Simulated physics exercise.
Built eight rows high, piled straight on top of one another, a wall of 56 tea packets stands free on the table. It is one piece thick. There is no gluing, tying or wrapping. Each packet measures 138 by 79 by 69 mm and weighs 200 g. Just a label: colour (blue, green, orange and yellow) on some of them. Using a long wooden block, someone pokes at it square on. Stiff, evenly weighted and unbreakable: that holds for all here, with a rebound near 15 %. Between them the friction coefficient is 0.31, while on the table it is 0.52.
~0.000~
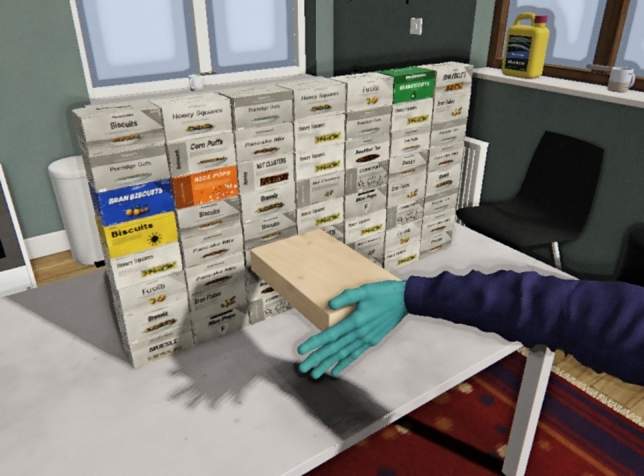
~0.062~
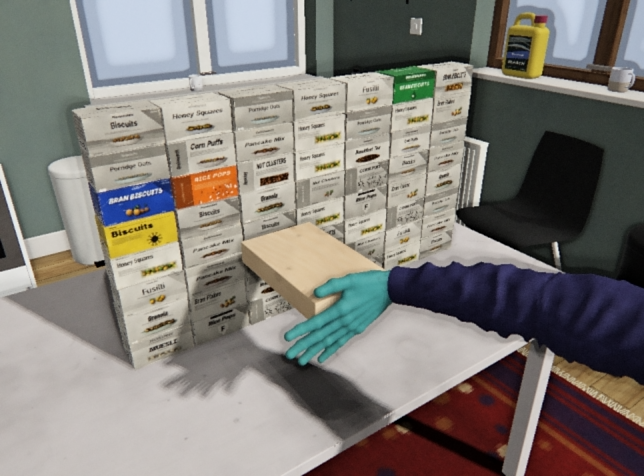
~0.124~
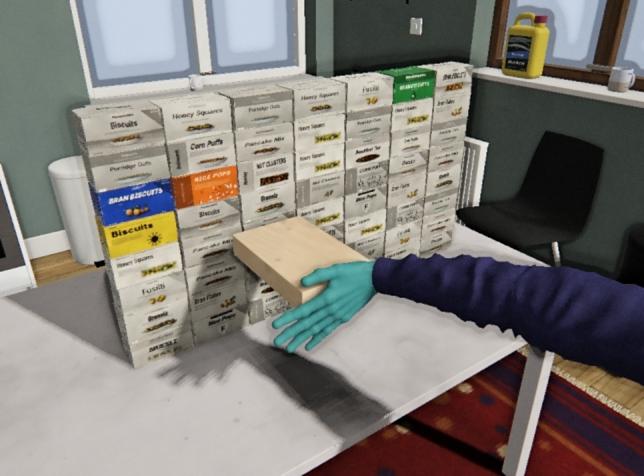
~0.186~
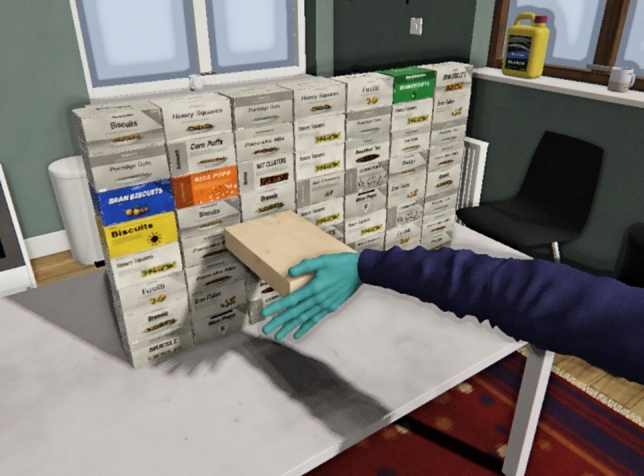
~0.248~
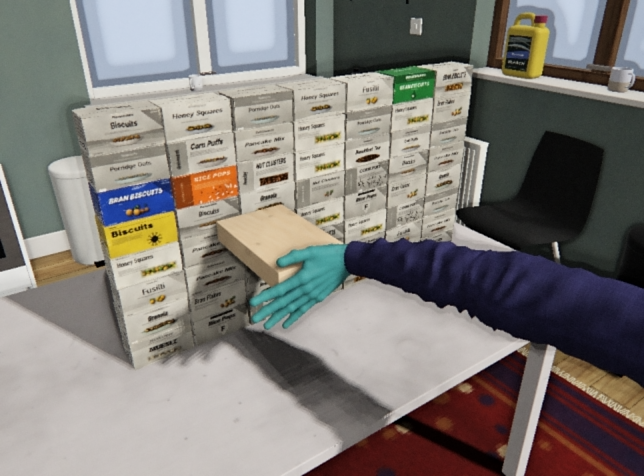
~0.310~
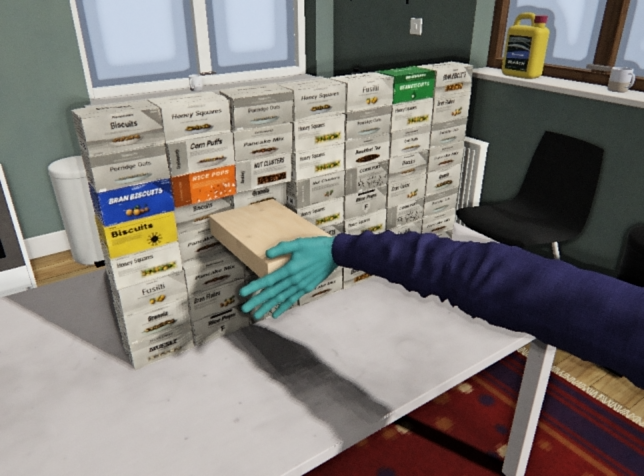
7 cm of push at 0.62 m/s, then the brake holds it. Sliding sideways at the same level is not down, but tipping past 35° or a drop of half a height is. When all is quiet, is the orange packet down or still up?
It drops.
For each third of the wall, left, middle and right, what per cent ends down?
In percent, the thirds read 50 on the left, 30 in the middle and 0 on the right.
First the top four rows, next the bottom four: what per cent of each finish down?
From above it's 30%, from below it's 30%.
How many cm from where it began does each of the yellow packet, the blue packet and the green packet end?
I'd estimate yellow at 0 cm, blue at 2 cm and green at 0 cm.
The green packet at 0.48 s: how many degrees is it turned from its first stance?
I'd estimate close to 0°.
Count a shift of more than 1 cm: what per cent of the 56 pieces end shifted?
It works out to 30 percent.
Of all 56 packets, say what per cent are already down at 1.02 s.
30 %.
Around 0.48 s, 3 of the 56 packets down; orange packet tipped 32°.
Around 0.66 s, 10 of the 56 packets down; orange packet tipped 63°, 15 cm lower; blue packet displaced 14 mm.
Around 1.02 s, 16 of the 56 packets down; orange packet tipped 68°, 33 cm lower; blue packet displaced 14 mm.
Finally (1.5 s), 16 of the 56 packets down; orange packet tipped 10°, 1.08 m lower; blue packet displaced 15 mm; yellow packet displaced 6 mm. Seen by the last camera, middles, orange packet near (158, 387), blue packet near (125, 198).
